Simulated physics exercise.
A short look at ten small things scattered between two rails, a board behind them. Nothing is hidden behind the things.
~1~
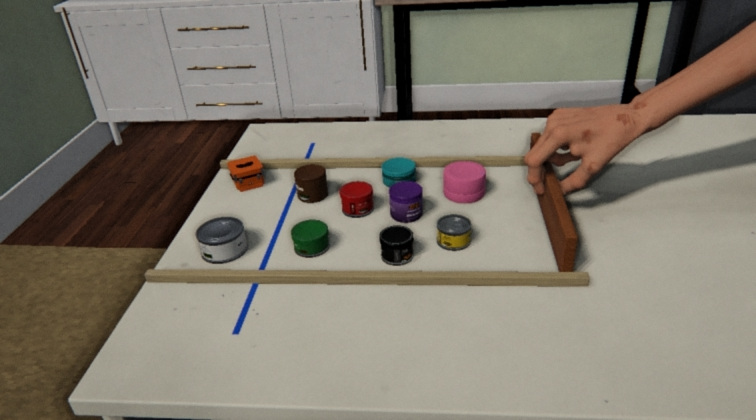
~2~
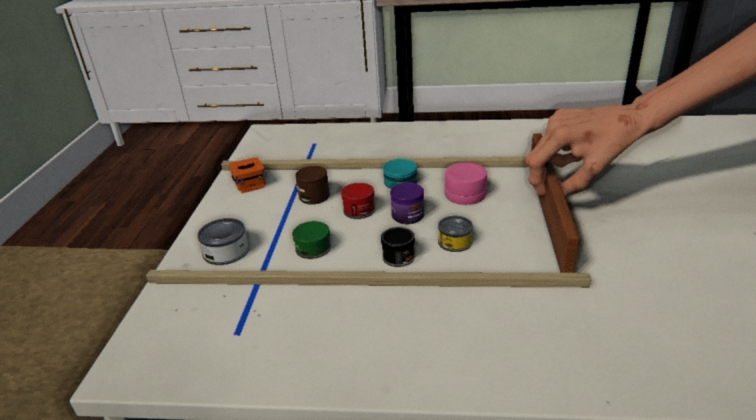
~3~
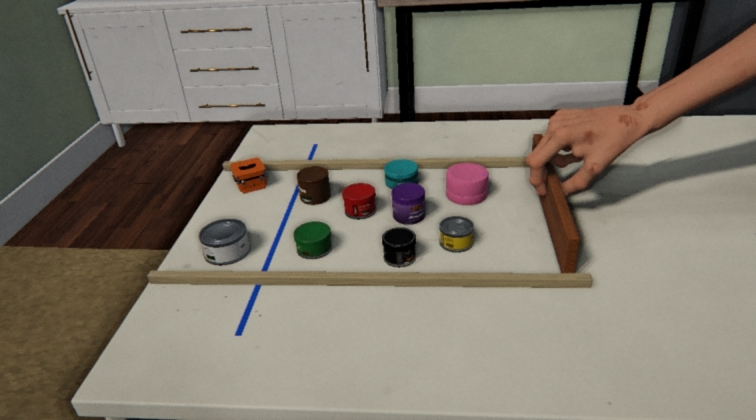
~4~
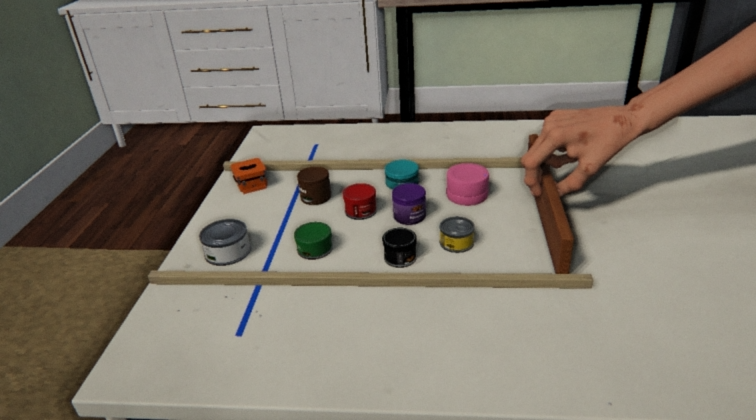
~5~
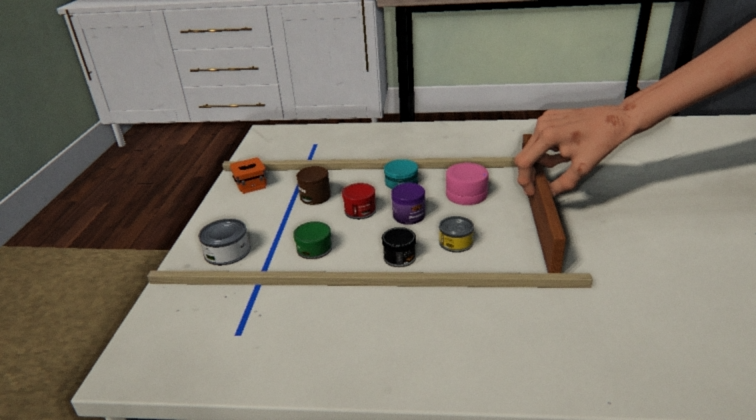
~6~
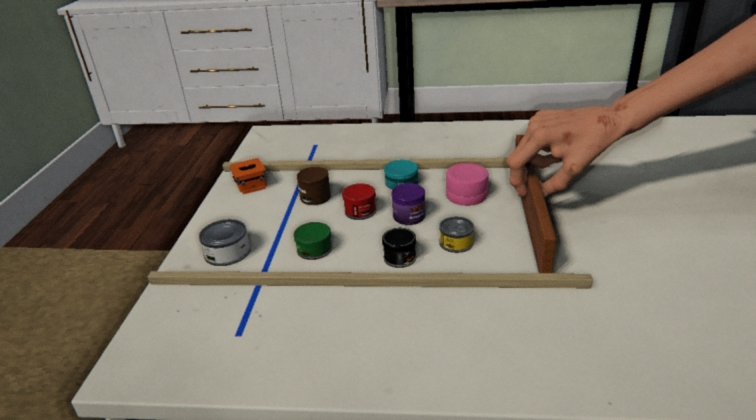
Hand sliding a wooden board slightly left between two rails, toward small colourful tubs and tins sitting still near blue tape.
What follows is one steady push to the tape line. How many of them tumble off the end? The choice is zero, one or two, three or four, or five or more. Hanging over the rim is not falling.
In the end the number that fall off is zero.
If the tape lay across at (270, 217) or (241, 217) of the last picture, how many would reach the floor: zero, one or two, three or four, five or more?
In that order: None at all; one to two.
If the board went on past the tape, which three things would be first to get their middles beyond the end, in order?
Earliest first: The white tin, the brown tub, the orange case.
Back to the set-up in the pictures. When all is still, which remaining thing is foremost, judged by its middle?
The white tin ends nearest.
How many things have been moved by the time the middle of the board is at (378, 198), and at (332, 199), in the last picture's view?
6 and 8.
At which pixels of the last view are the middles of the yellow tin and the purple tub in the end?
First (260, 233), then (268, 208).
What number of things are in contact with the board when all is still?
In contact: 5.
Soon after, none off yet; orange case at rest near (249, 176); white tin at rest near (225, 242); brown tub at rest near (314, 186).
Then, none off yet; orange case at rest near (249, 176); white tin at rest near (225, 242); brown tub moved about its own width near (279, 185).
At rest, the number that fall off is zero.
